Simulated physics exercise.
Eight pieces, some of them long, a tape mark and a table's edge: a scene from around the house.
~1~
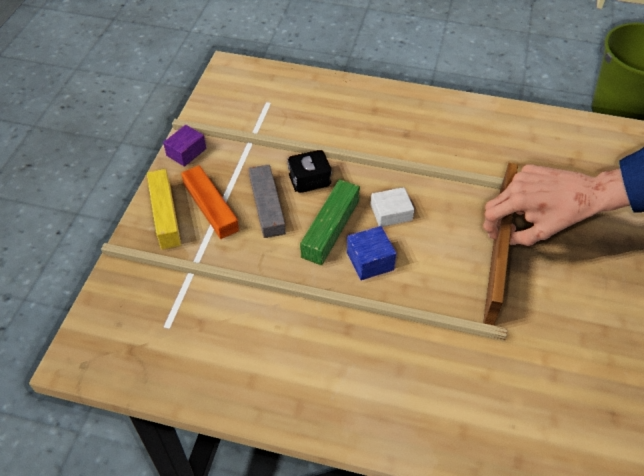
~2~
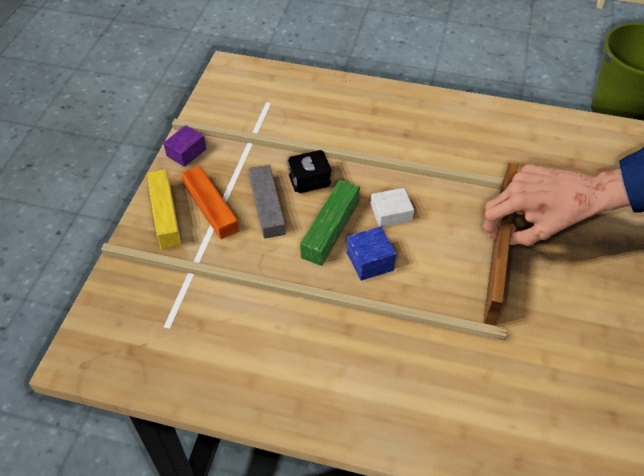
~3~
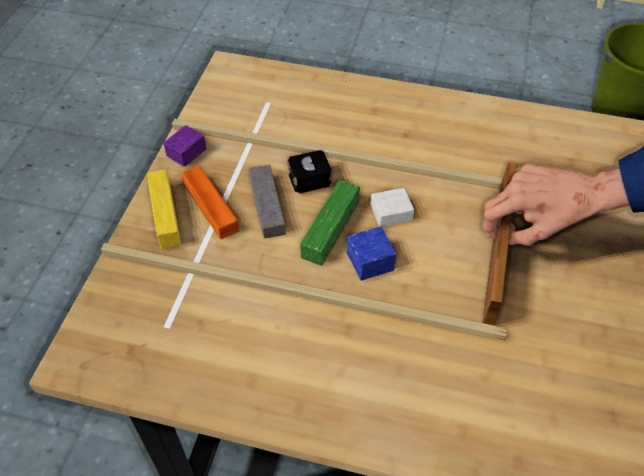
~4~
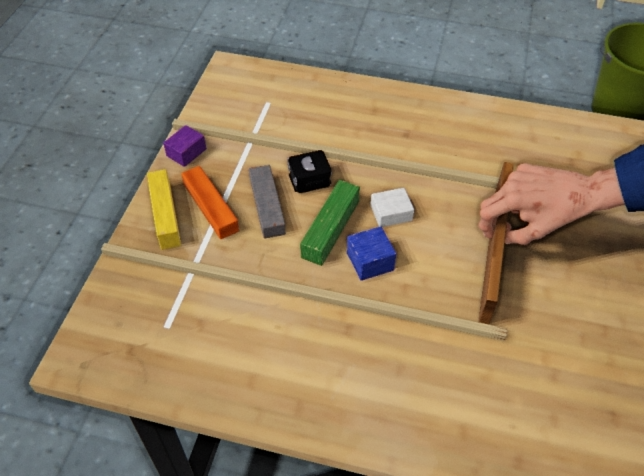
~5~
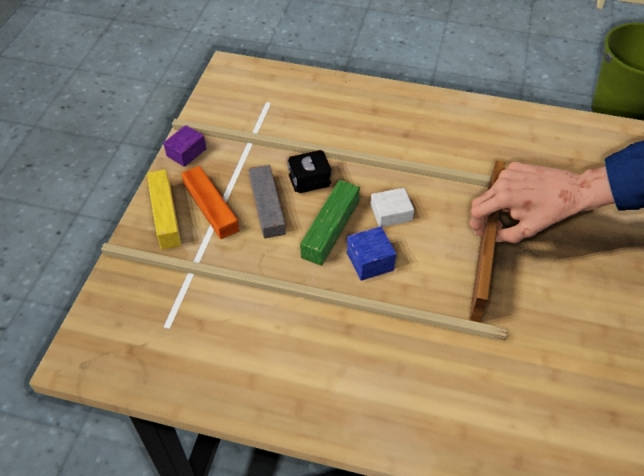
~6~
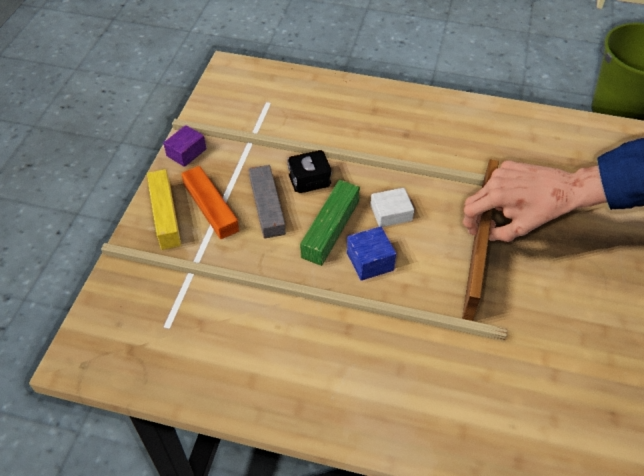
A hand slides a wooden board slightly left along the table while eight blocks stay still.
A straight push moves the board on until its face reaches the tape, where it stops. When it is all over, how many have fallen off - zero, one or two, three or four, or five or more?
Watch it: Hardly any - one or two - go plunging down.
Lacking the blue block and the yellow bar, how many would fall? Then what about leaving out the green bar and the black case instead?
Well, the first time you'd get 0, and the next time 0.
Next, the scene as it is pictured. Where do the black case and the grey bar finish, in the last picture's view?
The black case finishes at (229, 142); the grey bar finishes at (163, 178).
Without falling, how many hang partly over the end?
Overhanging: 2.
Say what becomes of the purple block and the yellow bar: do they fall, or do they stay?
Well, the purple block is still up there and the yellow bar ends up down.
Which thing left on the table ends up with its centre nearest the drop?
That's the orange stick.
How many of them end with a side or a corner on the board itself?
3 of them.
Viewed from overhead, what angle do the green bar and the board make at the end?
Roughly 0°.
Early on, none off yet; purple block at rest near (185, 146); yellow bar at rest near (164, 209); orange stick at rest near (210, 202).
Finally, the number that fall off is one or two; lost, yellow bar.
